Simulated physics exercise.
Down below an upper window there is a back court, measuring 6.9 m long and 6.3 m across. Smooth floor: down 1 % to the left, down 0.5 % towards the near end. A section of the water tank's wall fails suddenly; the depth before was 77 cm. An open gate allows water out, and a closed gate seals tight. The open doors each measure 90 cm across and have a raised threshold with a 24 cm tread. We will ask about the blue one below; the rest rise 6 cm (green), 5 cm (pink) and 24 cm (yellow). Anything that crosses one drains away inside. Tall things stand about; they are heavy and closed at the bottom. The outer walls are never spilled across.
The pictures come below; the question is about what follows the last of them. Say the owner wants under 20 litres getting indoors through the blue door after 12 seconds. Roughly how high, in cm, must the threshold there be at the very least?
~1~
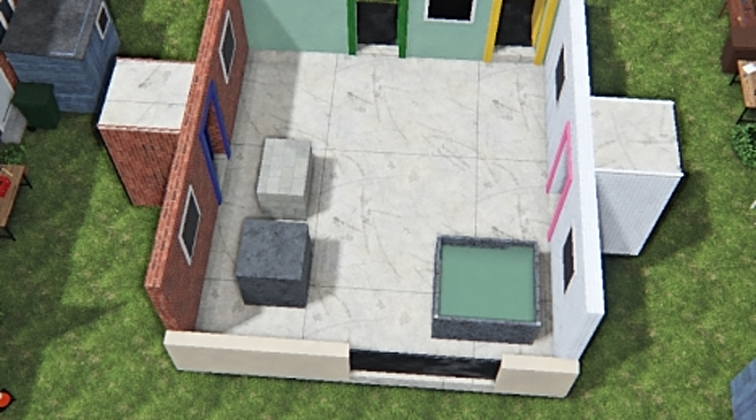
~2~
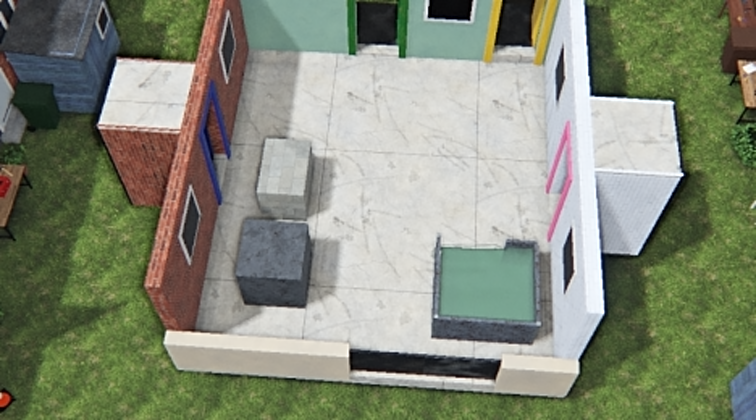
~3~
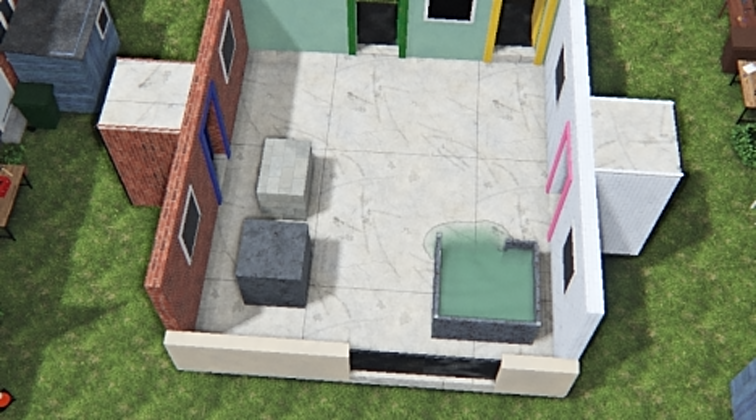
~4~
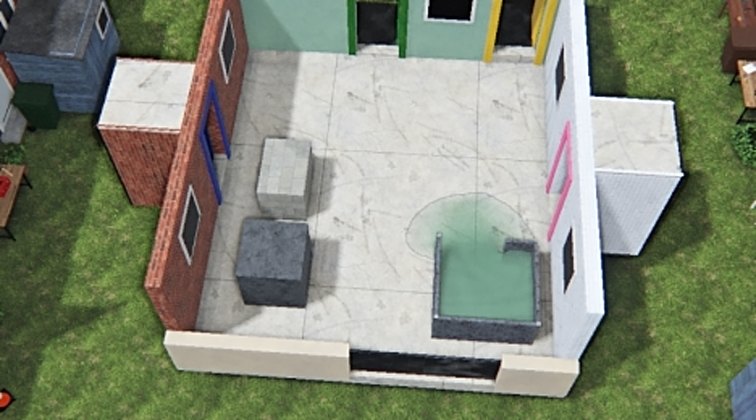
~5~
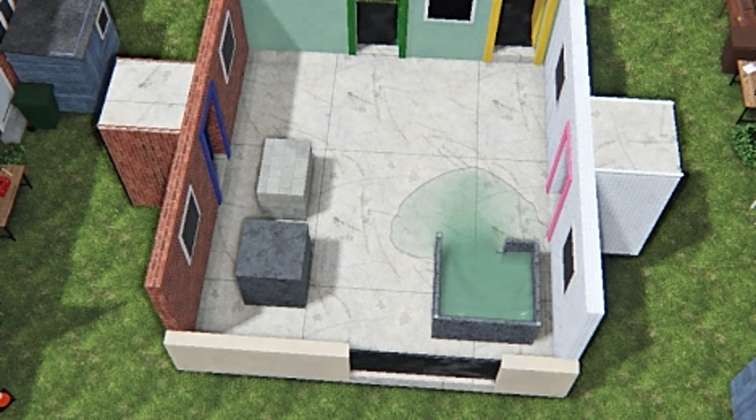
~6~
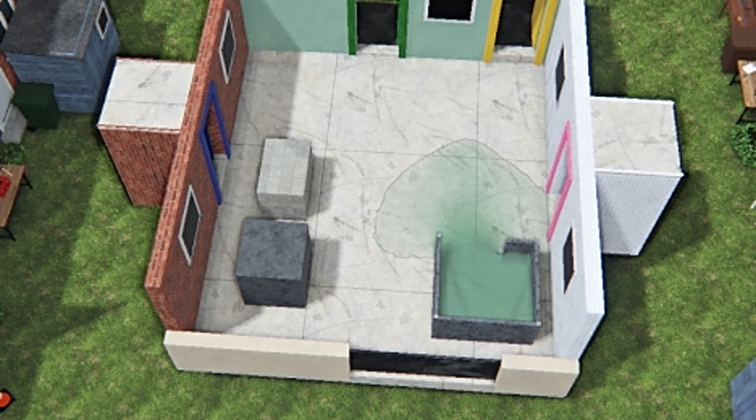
At the very least some 6.5 cm.
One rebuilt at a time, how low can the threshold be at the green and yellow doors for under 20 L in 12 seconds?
Some 11.5 cm for green, some 20 cm for yellow.
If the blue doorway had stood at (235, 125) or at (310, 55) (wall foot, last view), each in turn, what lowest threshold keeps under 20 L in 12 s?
10.0 and 8.0 cm.
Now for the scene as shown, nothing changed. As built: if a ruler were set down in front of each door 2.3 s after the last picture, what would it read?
Green door 14 cm, pink door 4 cm, blue door 0 cm, yellow door 23 cm.
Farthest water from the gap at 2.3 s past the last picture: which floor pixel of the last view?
Pixel close to (249, 50).
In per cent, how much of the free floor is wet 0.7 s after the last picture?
The wet part is about 40 per cent.
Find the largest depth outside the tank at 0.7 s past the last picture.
30 cm.
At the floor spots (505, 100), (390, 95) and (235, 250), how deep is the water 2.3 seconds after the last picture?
About 8, 2 and 0 cm respectively.
Then, 0.7 s after the last picture water covers 40 % of the floor, deepest (30 cm) near (464, 249); it has not reached the blue door.
Then, 2.3 s after the last picture water covers 60 % of the floor, deepest (24 cm) near (520, 85); it has not reached the blue door.
Then, 11.3 s after the last picture water covers 95 % of the floor, deepest (12 cm) near (192, 351); 7 cm at the blue door, 0 litres in over its 18 cm threshold.
At the blue door as built, the water peaked near 12 cm, 6.5 s after the last picture.
Run again over the same 12 s with other heights there, 25 litres in over 6 cm, 8 litres over 8 cm. The limit of 20 litres is kept from about 6.5 cm up.
